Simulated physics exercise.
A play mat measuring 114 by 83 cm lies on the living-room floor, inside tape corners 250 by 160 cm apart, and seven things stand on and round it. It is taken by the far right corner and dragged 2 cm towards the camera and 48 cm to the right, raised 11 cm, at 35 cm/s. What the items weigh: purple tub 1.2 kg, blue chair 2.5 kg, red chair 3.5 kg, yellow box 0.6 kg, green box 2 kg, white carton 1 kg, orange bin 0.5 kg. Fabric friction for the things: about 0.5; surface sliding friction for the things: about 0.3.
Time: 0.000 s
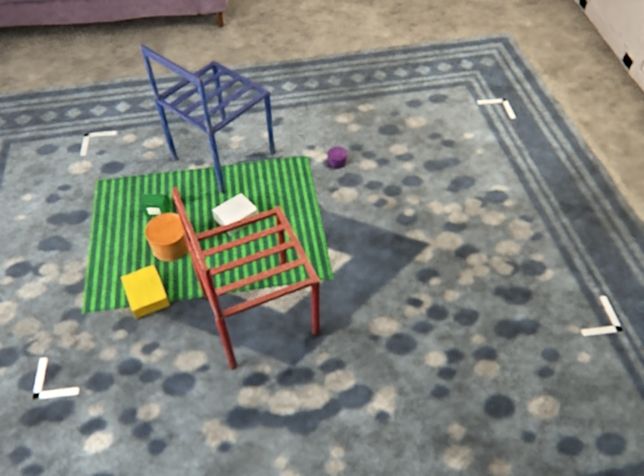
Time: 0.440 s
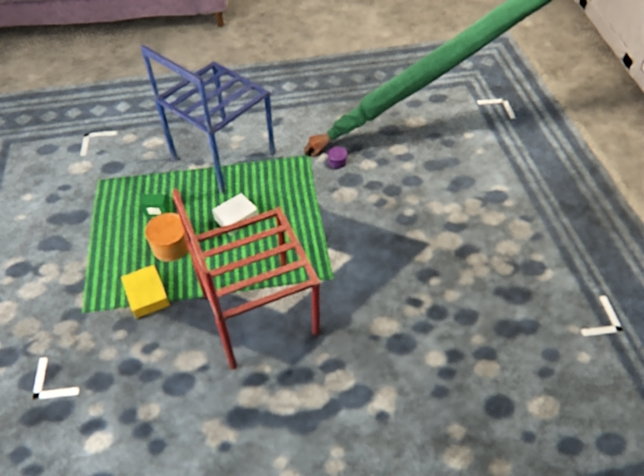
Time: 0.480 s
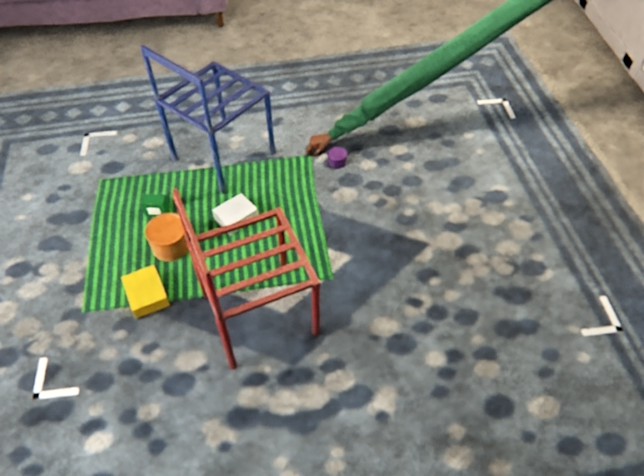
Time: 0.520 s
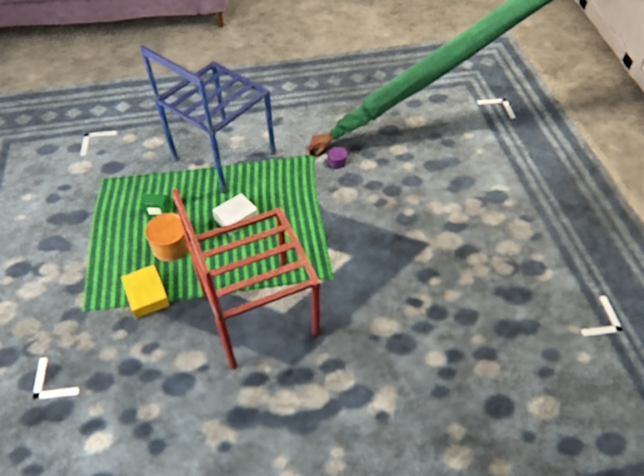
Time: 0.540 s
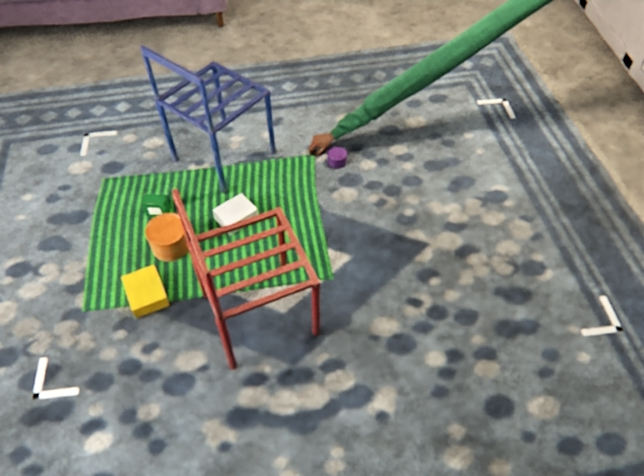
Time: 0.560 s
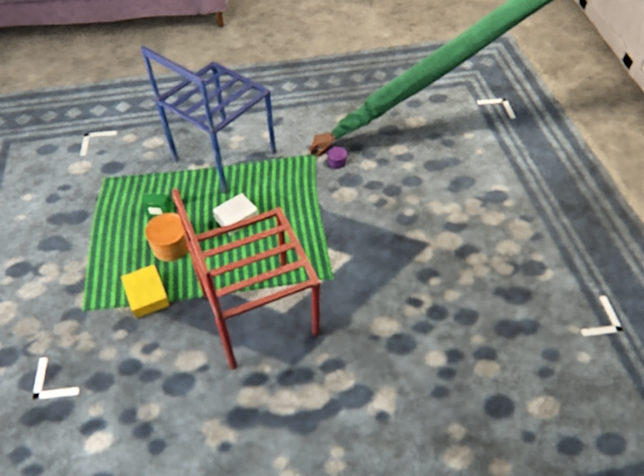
In this clip, a green-sleeved arm reaches in from the upper right to the far right corner of a striped green mat holding chairs, boxes and an orange bin; the mat shifts only very slightly, and little else moves.
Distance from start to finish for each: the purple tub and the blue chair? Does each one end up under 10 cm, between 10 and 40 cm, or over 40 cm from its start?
In order: The purple tub finishes a medium way from where it began. The blue chair finishes a medium way from where it began.
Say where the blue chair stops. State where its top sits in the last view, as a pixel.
The top ends up close to (259, 81) in the last picture.
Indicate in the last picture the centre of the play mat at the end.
About (279, 195).
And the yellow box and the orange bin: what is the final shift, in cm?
Yellow box 40 cm, orange bin 40 cm, roughly.
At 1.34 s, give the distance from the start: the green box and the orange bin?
Green box 25 cm, orange bin 20 cm.
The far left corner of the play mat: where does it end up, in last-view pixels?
Around pixel (206, 150).
By 1.0 s, middle of the play mat at (225, 220); blue chair 6 cm off its start, purple tub 6 cm off its start, green box 13 cm off its start.
By 1.3 s, middle of the play mat at (245, 211); purple tub 19 cm off its start, blue chair 13 cm off its start, green box 27 cm off its start.
By 1.7 s, middle of the play mat at (268, 199); purple tub 21 cm off its start at (376, 154), blue chair 20 cm off its start at (250, 84), green box 42 cm off its start at (229, 168).
By 2.1 s, middle of the play mat at (279, 195); blue chair 25 cm off its start, purple tub 21 cm off its start, green box 49 cm off its start.
By 2.7 s, middle of the play mat at (279, 195); blue chair 25 cm off its start at (259, 81), purple tub 21 cm off its start at (376, 154), green box 49 cm off its start at (242, 164), orange bin 41 cm off its start at (239, 186).
